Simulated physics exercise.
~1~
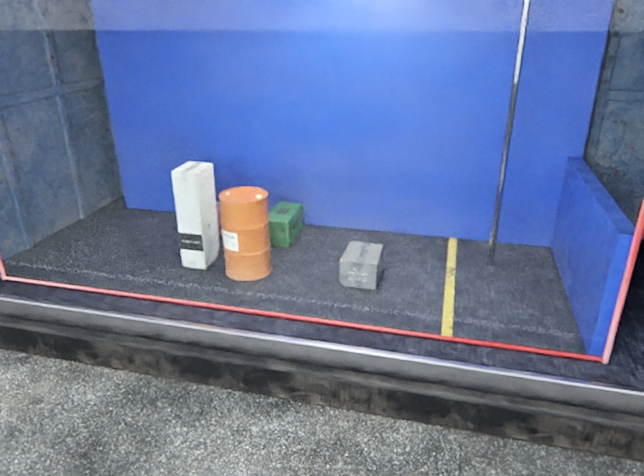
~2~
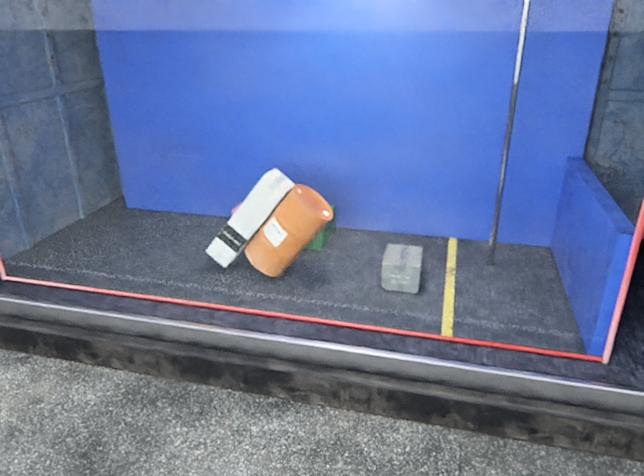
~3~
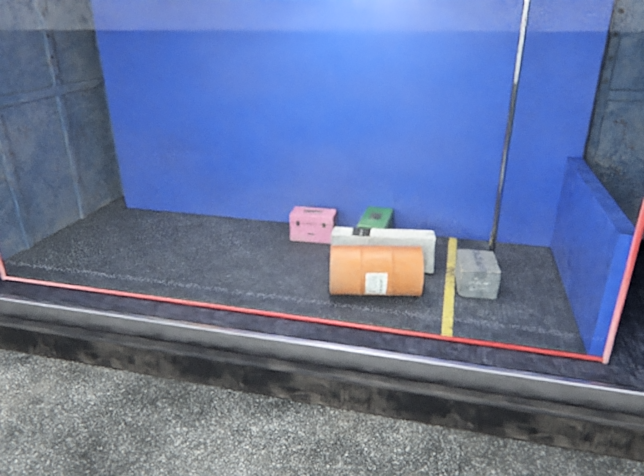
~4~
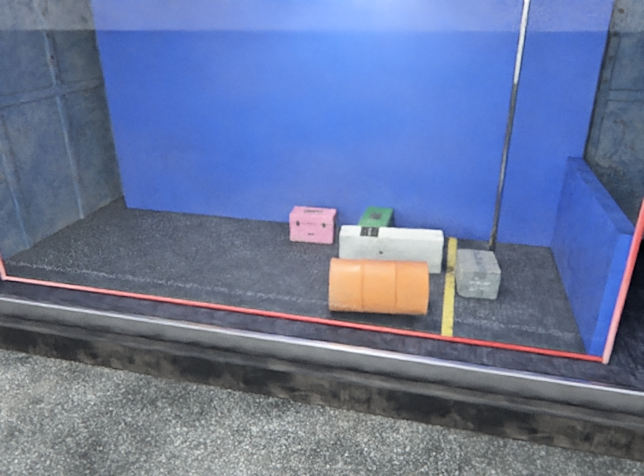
An orange drum stands between a tall white box and a green toolbox on the dark floor of a blue-walled bay, seen from outside its open side, with a grey carton farther right, before a yellow line and a pole. The loose things shift right, and the drum and white box lean over together while the carton slides toward the line. The drum and box topple onto their sides, a pink toolbox comes into view behind, and the carton crosses the line. The drum finally rolls slightly nearer, and only the carton ends past the line.
